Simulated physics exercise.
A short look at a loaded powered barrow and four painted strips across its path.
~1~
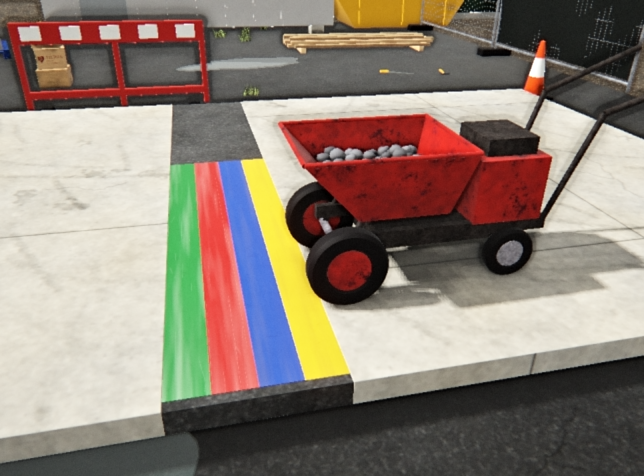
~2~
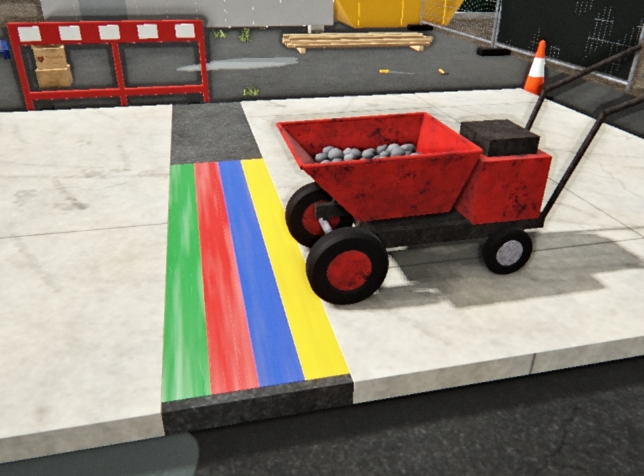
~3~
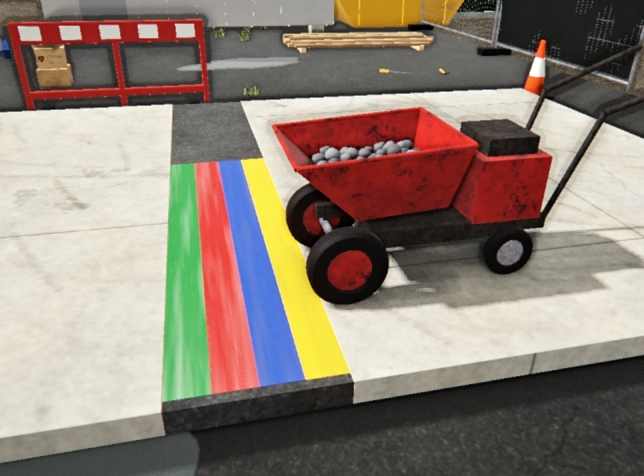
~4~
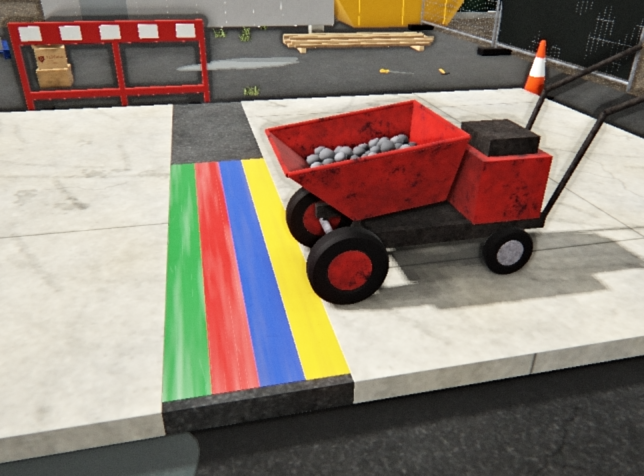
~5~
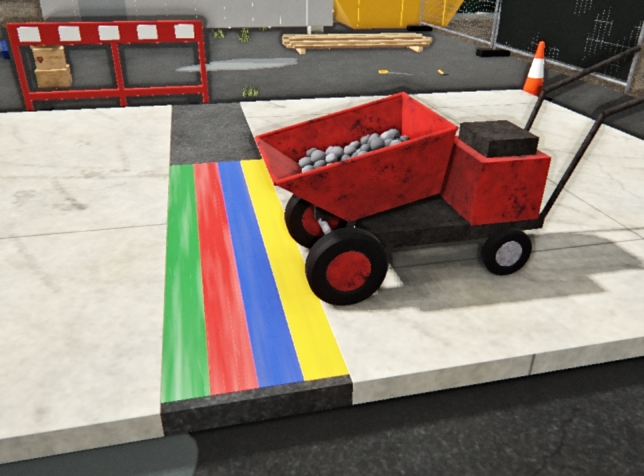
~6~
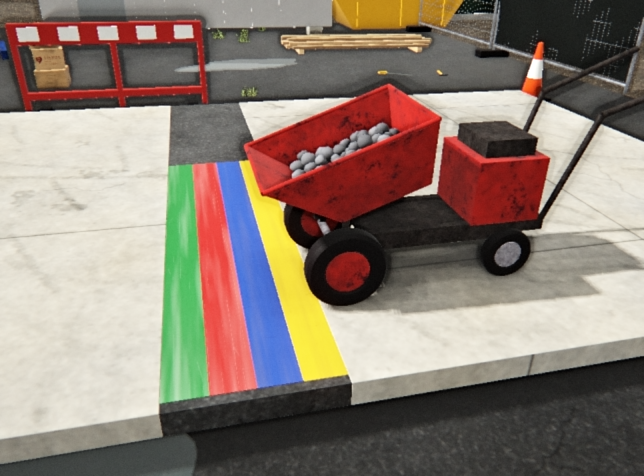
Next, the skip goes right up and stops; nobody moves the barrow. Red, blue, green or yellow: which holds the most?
Most lies over the green band.
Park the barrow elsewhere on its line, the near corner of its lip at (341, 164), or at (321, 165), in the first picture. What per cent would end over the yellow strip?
Near 0 % and 0 %.
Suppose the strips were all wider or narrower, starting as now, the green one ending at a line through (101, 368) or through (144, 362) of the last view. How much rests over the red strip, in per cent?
First some 40, then 20 per cent.
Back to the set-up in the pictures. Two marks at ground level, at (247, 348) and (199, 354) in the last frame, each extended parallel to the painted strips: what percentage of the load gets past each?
About 80 and 50 per cent.
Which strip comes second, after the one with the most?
Second comes that red strip.
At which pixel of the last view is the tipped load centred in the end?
Around (175, 282).
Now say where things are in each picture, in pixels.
In the first frame, lip of the skip at (305, 167), level; top of the load at (391, 166), round cobbles; yellow strip at (313, 333); blue strip at (272, 339); red strip at (230, 344); green strip at (186, 351).
In the second frame, lip of the skip at (302, 167), level; top of the load at (389, 165).
In the third frame, lip of the skip at (297, 170), tipped barely; top of the load at (396, 158).
In the fourth frame, lip of the skip at (288, 175), tipped a little; top of the load at (390, 154).
In the fifth frame, lip of the skip at (276, 184), tipped a little; top of the load at (397, 147).
In the sixth frame, lip of the skip at (263, 194), tipped clearly; top of the load at (393, 149); yellow strip at (311, 334); blue strip at (270, 340); red strip at (228, 346); green strip at (184, 352).
Soon, skip tipped steeply; all in the skip.
A while on, skip tipped right over; most in the skip; a small part over the red strip; a small part over the green strip.
Towards the end, skip tipped right over; about a quarter in the skip; a small part over the red strip; about a third over the green strip; about a quarter off the paint.
Finally, skip tipped right over; about a quarter in the skip; none over the yellow strip; none over the blue strip; a small part over the red strip; about a third over the green strip; about a quarter off the paint.
